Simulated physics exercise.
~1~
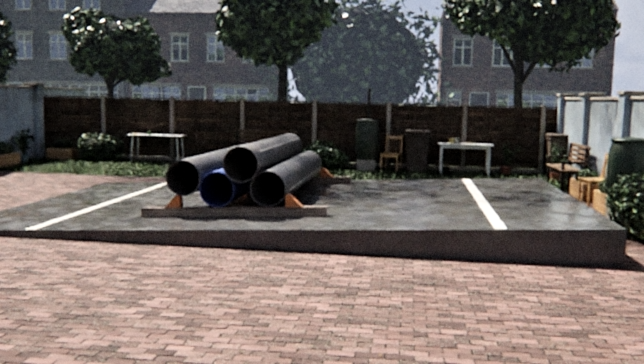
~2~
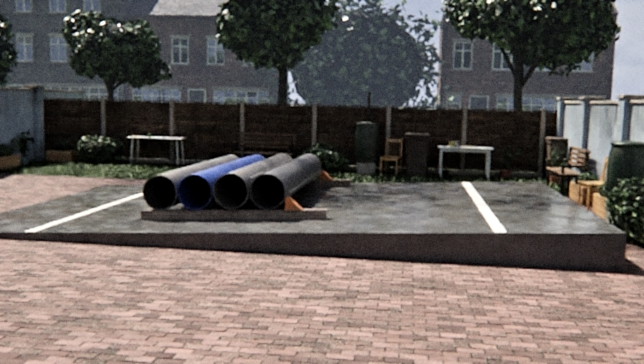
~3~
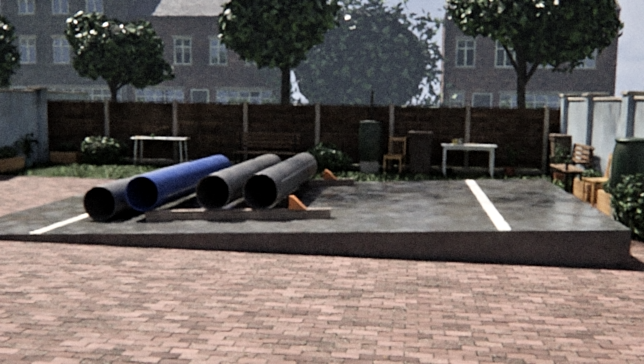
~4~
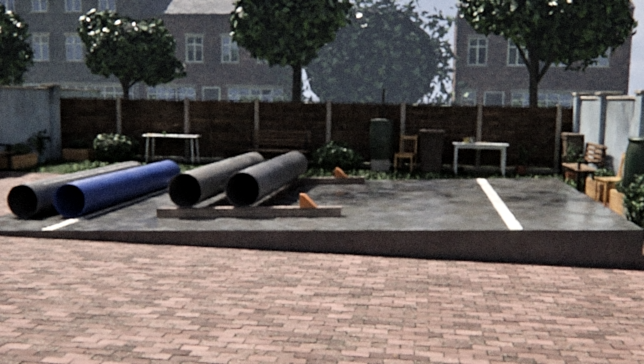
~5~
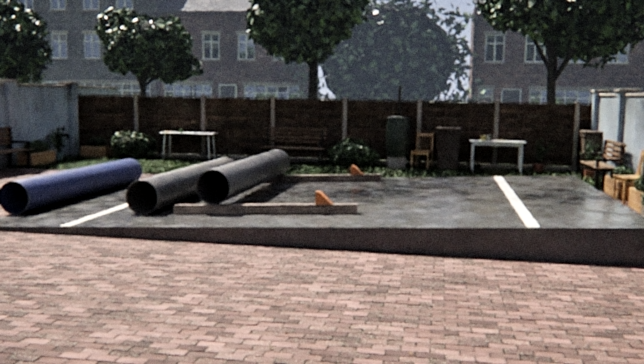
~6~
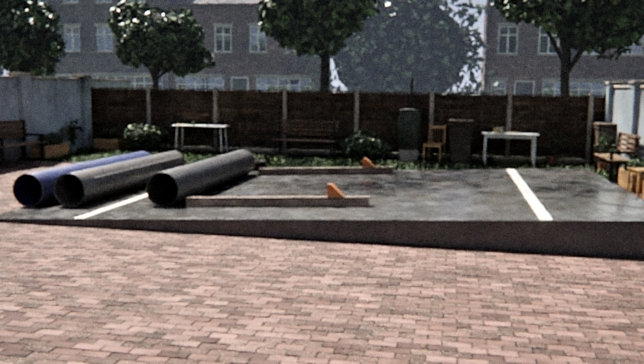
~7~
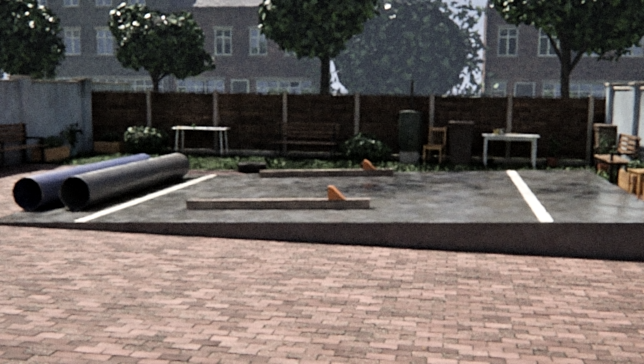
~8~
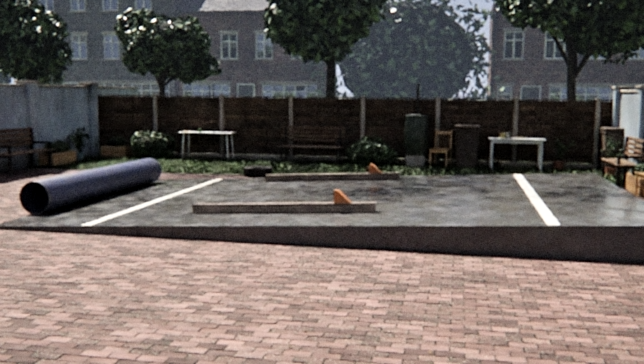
In a paved yard, stacked pipes spread and roll left past a white line.
